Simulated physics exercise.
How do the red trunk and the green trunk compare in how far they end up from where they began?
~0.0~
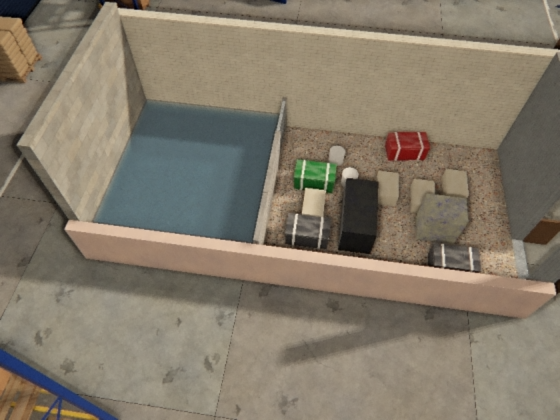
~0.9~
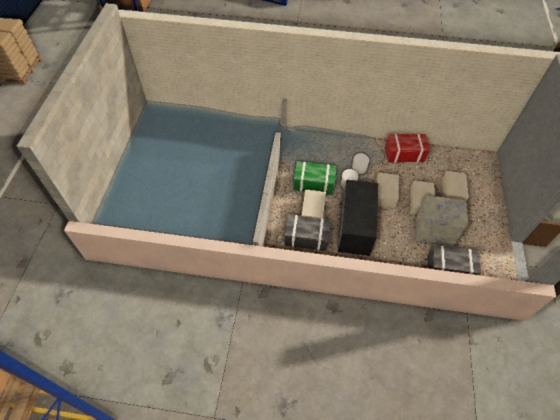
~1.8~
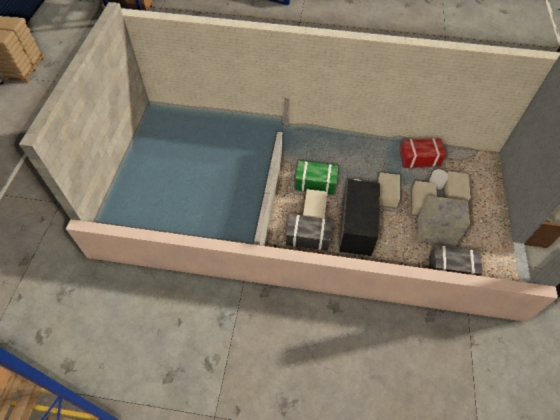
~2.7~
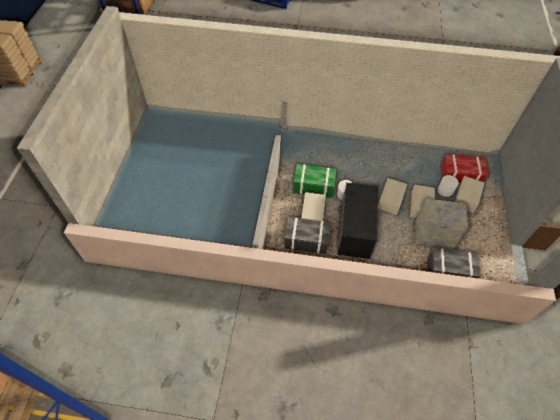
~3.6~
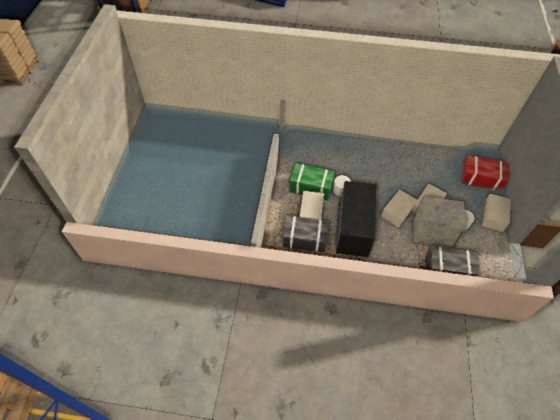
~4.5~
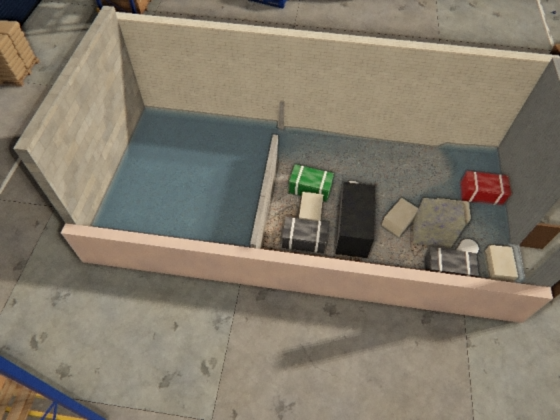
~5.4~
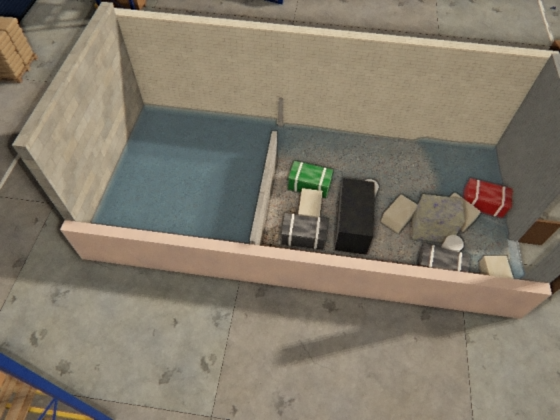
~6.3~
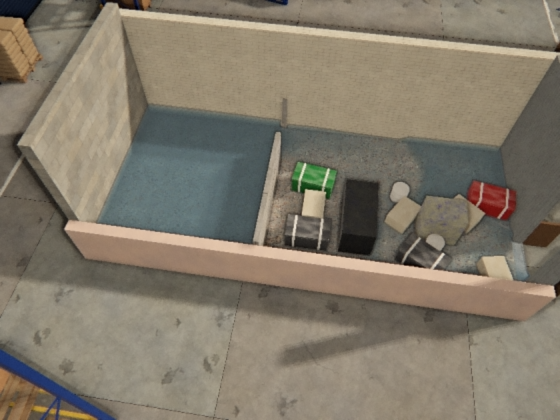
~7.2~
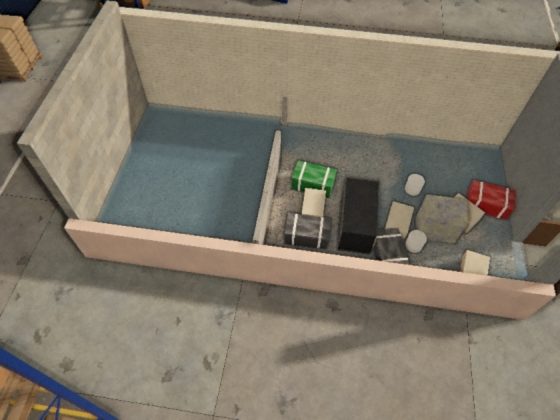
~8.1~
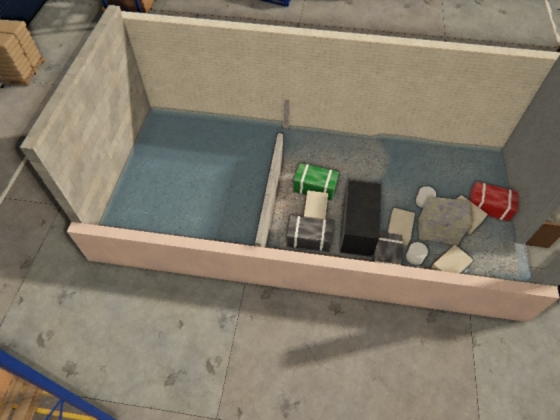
The red trunk ends far from its starting place, over toward the right wall. The green trunk barely shifts and stays near the partition.
